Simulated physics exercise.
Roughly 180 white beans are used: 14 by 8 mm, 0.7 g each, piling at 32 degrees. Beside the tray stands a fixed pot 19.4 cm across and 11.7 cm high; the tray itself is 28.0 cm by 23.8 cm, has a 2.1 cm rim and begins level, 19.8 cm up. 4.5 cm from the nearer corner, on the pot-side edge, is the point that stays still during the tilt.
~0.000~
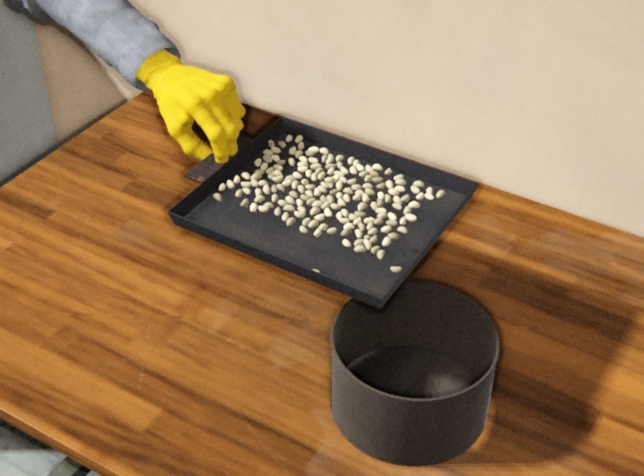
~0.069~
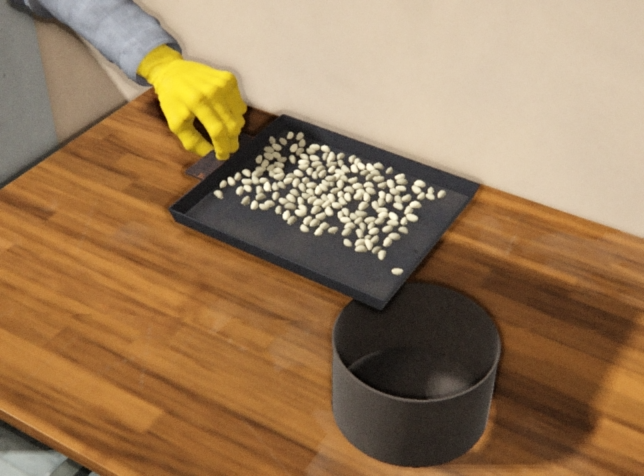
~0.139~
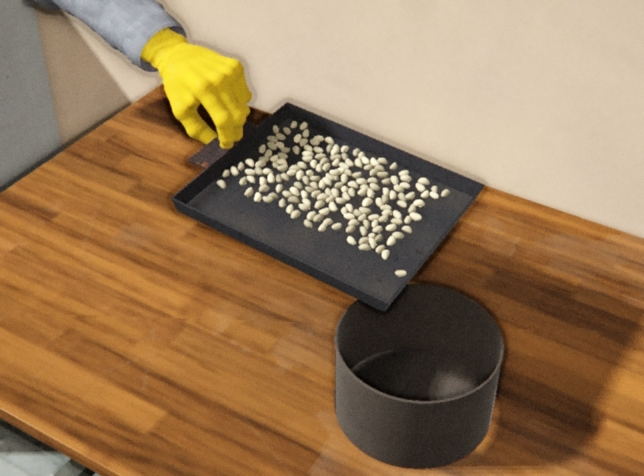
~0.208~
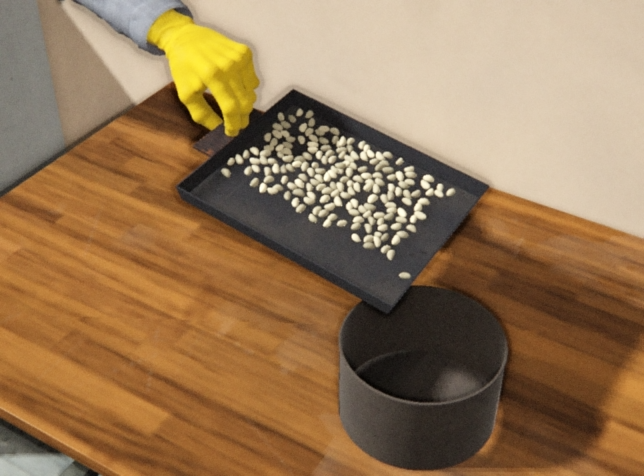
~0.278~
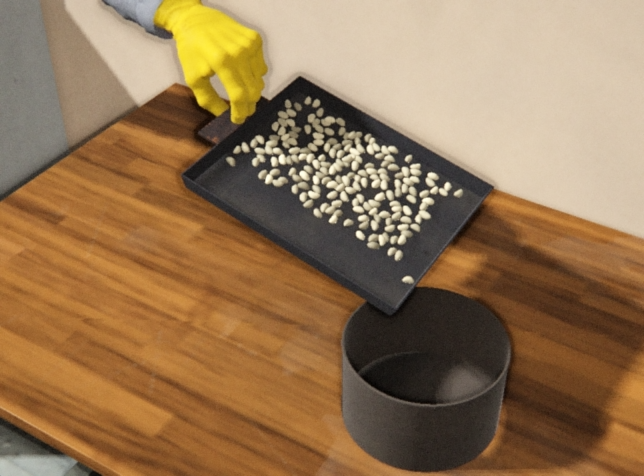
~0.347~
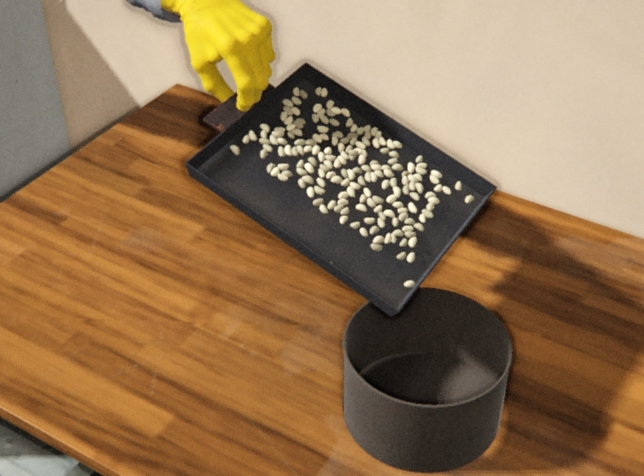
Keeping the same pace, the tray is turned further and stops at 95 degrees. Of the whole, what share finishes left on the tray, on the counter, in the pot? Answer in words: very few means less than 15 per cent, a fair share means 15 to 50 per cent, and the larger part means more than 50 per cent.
Tray: Very few. Counter: A fair share. Pot: The larger part.
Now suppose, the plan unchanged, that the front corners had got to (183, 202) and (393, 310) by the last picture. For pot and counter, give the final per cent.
Pot 75; counter 25.
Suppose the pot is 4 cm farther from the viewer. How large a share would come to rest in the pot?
75 per cent.
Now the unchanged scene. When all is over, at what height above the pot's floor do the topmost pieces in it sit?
I'd say near 1.5 centimetres.
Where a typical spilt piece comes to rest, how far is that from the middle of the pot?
Roughly 20 cm.
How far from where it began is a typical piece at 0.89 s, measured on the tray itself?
I'd say close to 14 centimetres.
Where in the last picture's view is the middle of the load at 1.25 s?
At that time the load is centred around (449, 258).
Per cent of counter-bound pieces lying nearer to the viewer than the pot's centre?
About 10 percent of the spill.
After 0.89 s, tilt 55 degrees; the tray holds 95 %, the pot 0 %.
After 1.25 s, tilt 79 degrees; the tray holds 70 %, the pot 20 %.
After 1.70 s, tilt 95 degrees; the tray holds 5 %, the pot 60 %.
By 3.1 s all is still; tray 0 %, counter 30 %, pot 70 %.
